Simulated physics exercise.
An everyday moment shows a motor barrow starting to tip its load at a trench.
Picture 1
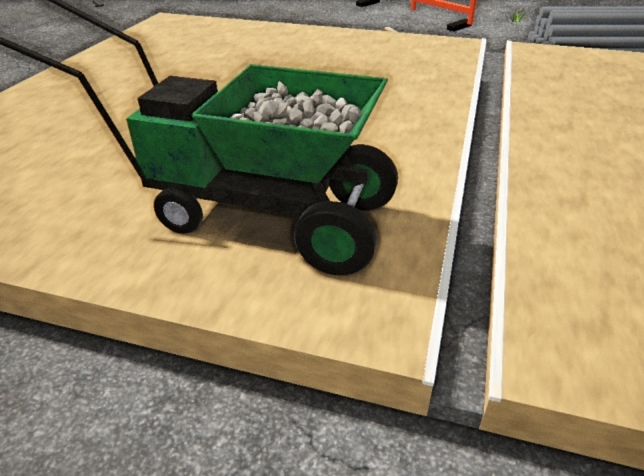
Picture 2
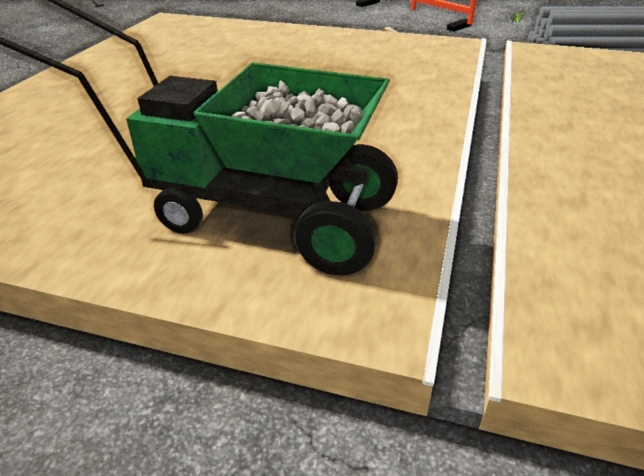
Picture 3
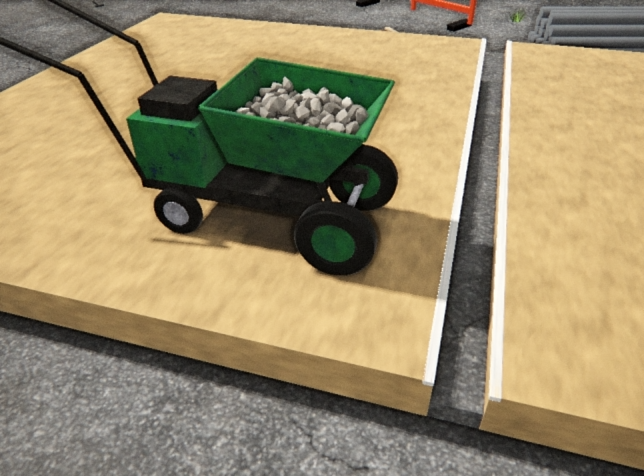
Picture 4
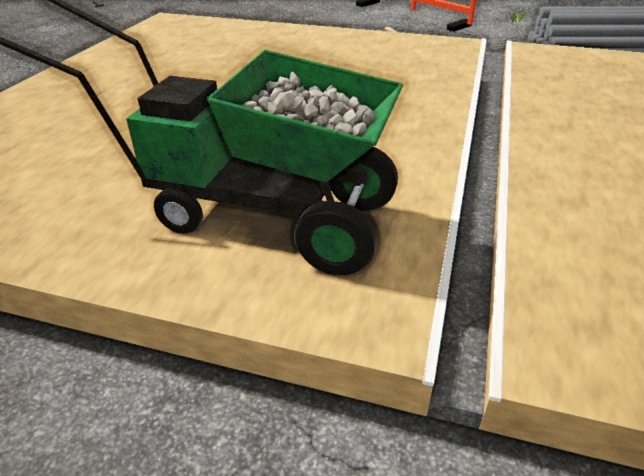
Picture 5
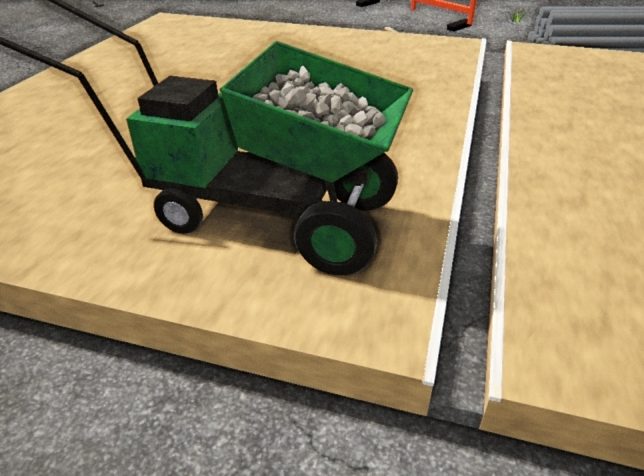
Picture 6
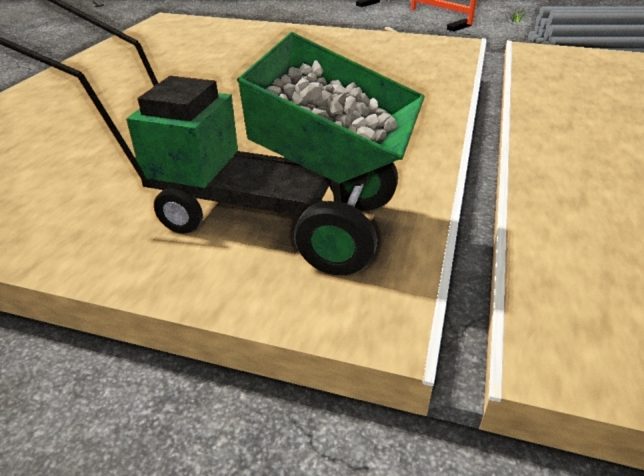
Green skip of a motor barrow loaded with grey broken stones tilting gradually forward to the right beside a narrow trench.
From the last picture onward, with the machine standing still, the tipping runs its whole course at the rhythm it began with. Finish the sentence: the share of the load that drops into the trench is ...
More than half.
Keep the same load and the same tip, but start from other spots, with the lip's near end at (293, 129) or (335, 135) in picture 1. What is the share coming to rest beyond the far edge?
0 and 10 in a hundred, in that order.
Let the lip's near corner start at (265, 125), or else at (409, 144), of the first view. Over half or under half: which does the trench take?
Try one: The lesser share. Try two: The lesser share.
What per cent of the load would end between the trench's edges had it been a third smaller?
About 80 per cent.
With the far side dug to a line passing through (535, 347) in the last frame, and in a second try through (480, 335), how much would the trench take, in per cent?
Roughly 100 % and 50 %.
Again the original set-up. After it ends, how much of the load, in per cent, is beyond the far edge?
About 30 %.
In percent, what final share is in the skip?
About 0 per cent.
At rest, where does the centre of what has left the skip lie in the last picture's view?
(483, 258).
Soon after the last picture, skip tipped steeply; all in the skip.
A little later, skip tipped right over; most in the skip; a stray few short of the trench; a small part in or heaped over the trench; a stray few beyond it; a stray few falling.
Later still, skip tipped right over; a small part in the skip; a stray few short of the trench; about two thirds in or heaped over the trench; about a quarter beyond it.
At rest, skip tipped right over; a stray few short of the trench; about two thirds in or heaped over the trench; about a quarter beyond it.
